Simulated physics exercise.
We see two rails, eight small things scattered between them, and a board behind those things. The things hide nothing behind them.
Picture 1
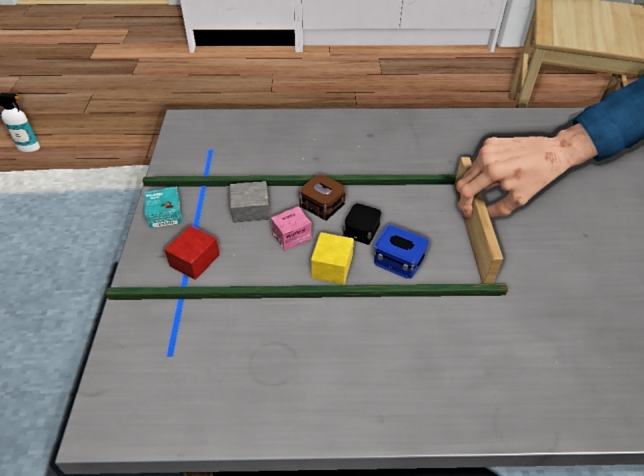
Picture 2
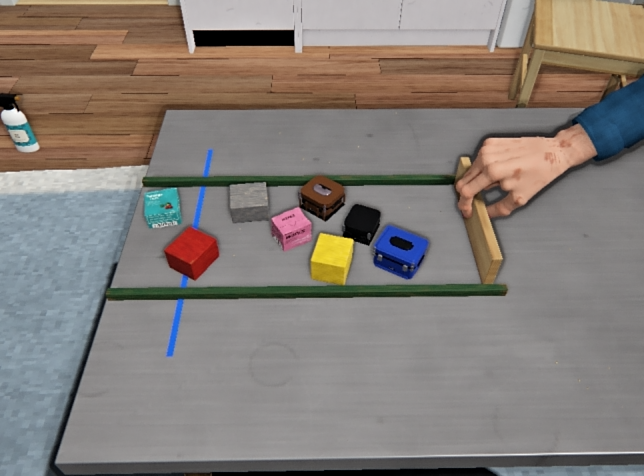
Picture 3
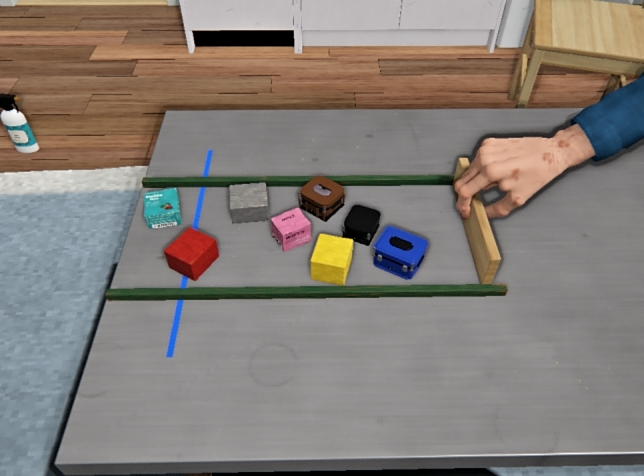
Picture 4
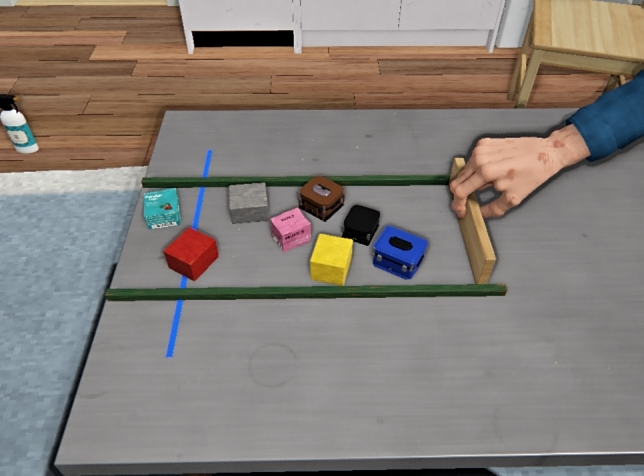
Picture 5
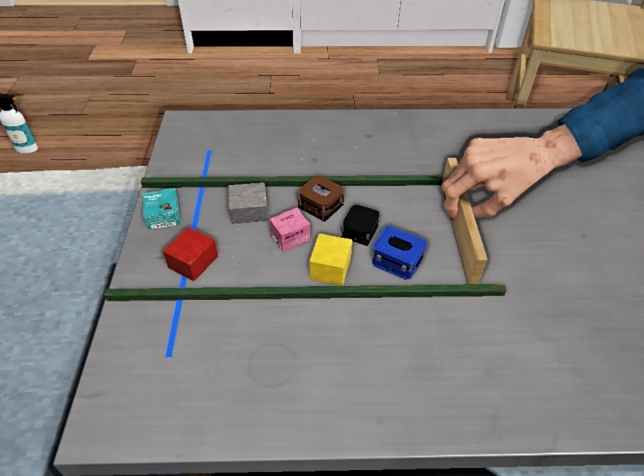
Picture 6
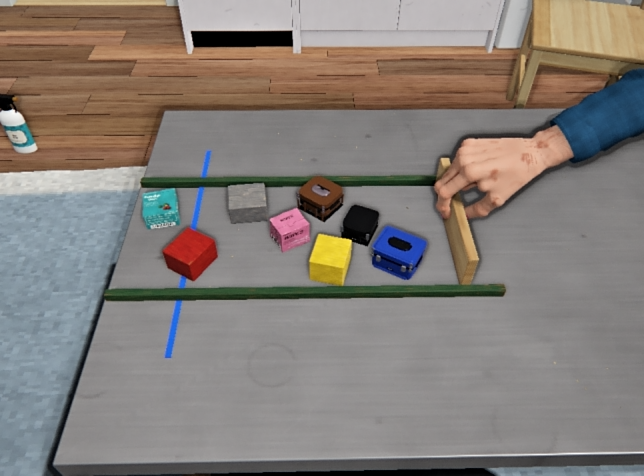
A hand slid a wooden board slightly left between two green rails on a grey table, while the small colourful boxes and blocks scattered ahead of it, near a strip of blue tape, stayed still.
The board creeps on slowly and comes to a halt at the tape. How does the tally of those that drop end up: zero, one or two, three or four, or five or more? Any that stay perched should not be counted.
Fallen: A lone one or a pair.
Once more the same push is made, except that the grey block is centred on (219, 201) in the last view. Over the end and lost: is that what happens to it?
Here the grey block sits tight.
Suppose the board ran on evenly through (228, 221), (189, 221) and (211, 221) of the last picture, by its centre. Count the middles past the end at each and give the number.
Per position: 0 / 2 / 2.
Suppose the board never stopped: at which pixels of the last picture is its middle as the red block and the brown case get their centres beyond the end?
First one: Around (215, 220). Other one: Around (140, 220).
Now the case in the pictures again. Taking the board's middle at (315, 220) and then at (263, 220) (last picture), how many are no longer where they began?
5 by the first point, 7 by the second.
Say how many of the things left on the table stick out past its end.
Result: 2.
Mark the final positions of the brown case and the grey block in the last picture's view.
Final centres, in order: Near (182, 192), near (144, 203).
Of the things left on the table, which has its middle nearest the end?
Result - the yellow block.
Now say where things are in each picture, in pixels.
In the first frame, turquoise box (163, 208); red block (193, 253); grey block (250, 202); board (476, 218); tape (194, 234).
In the second frame, red block (192, 253); pink box (291, 229).
In the third frame, grey block (249, 203); blue case (399, 253).
In the fourth frame, turquoise box (162, 209); board (469, 218).
In the fifth frame, red block (191, 254); yellow block (331, 260).
In the sixth frame, turquoise box (161, 209); red block (191, 254); grey block (248, 203); board (454, 219); tape (192, 236).
Soon after, none off yet; turquoise box at rest near (161, 209); red block at rest near (191, 254); grey block at rest near (248, 203).
After that, none off yet; turquoise box at rest near (161, 209); red block displaced a little near (172, 251); grey block displaced about its own width near (219, 203).
In the end, the number that fall off is one or two; gone, red block and turquoise box.
